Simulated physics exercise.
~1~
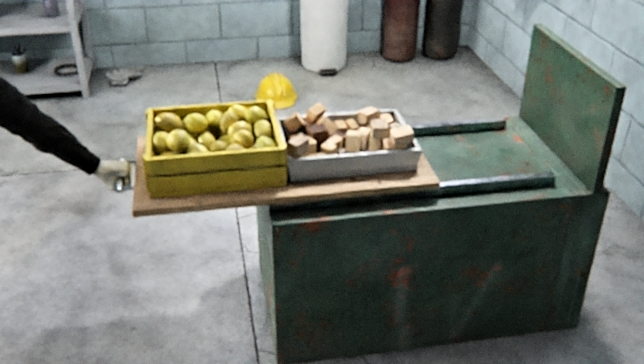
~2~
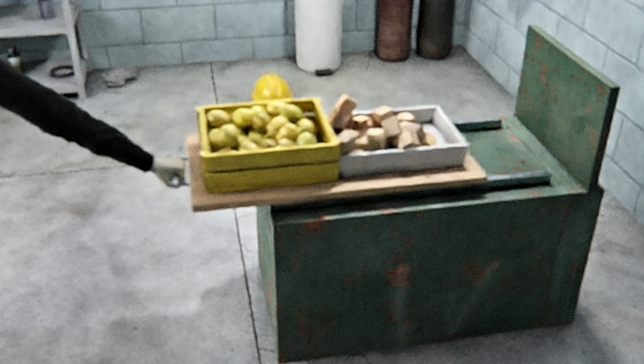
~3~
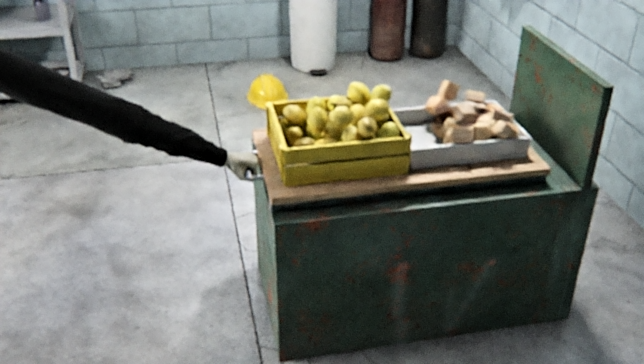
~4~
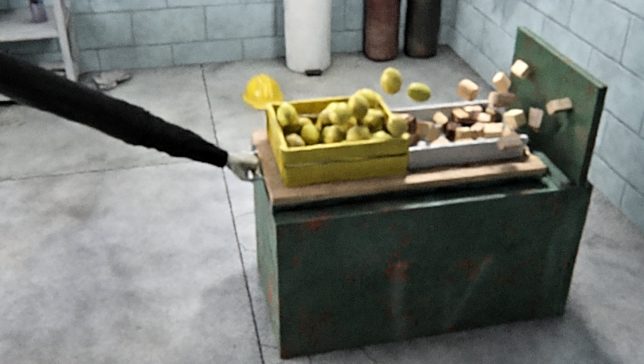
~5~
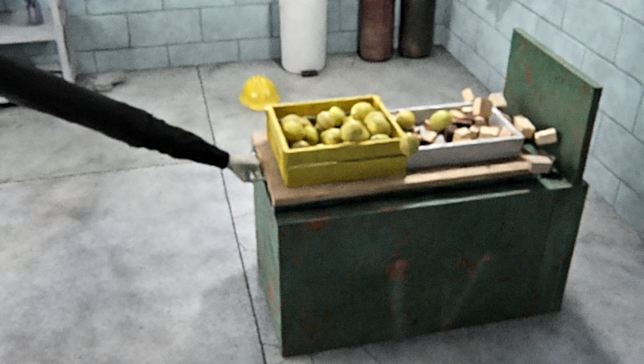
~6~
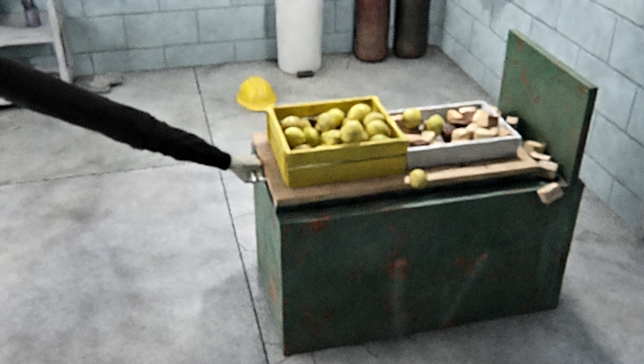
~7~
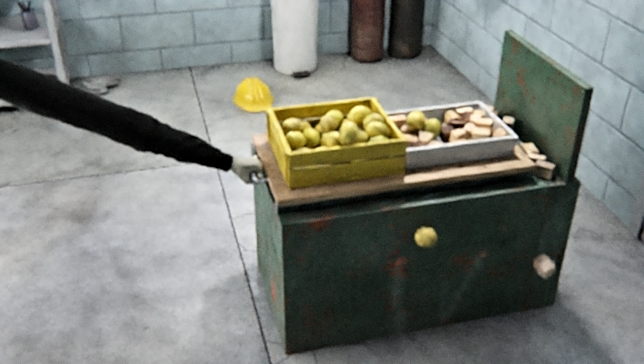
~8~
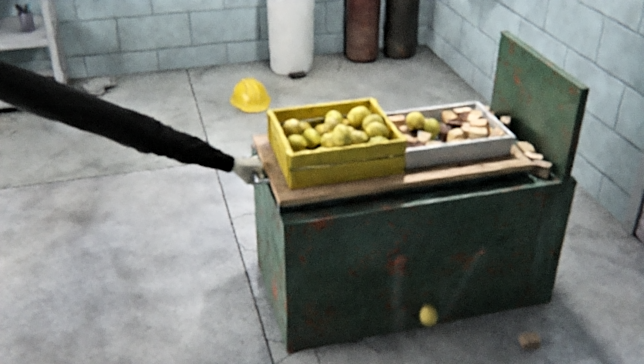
We see a black-sleeved arm push a wooden shelf holding a yellow basket of lemons and a white basket of wooden blocks rightward into a green cabinet; it stops abruptly, some contents fly out, and a lemon and a block drop toward the floor while most stay in the baskets.
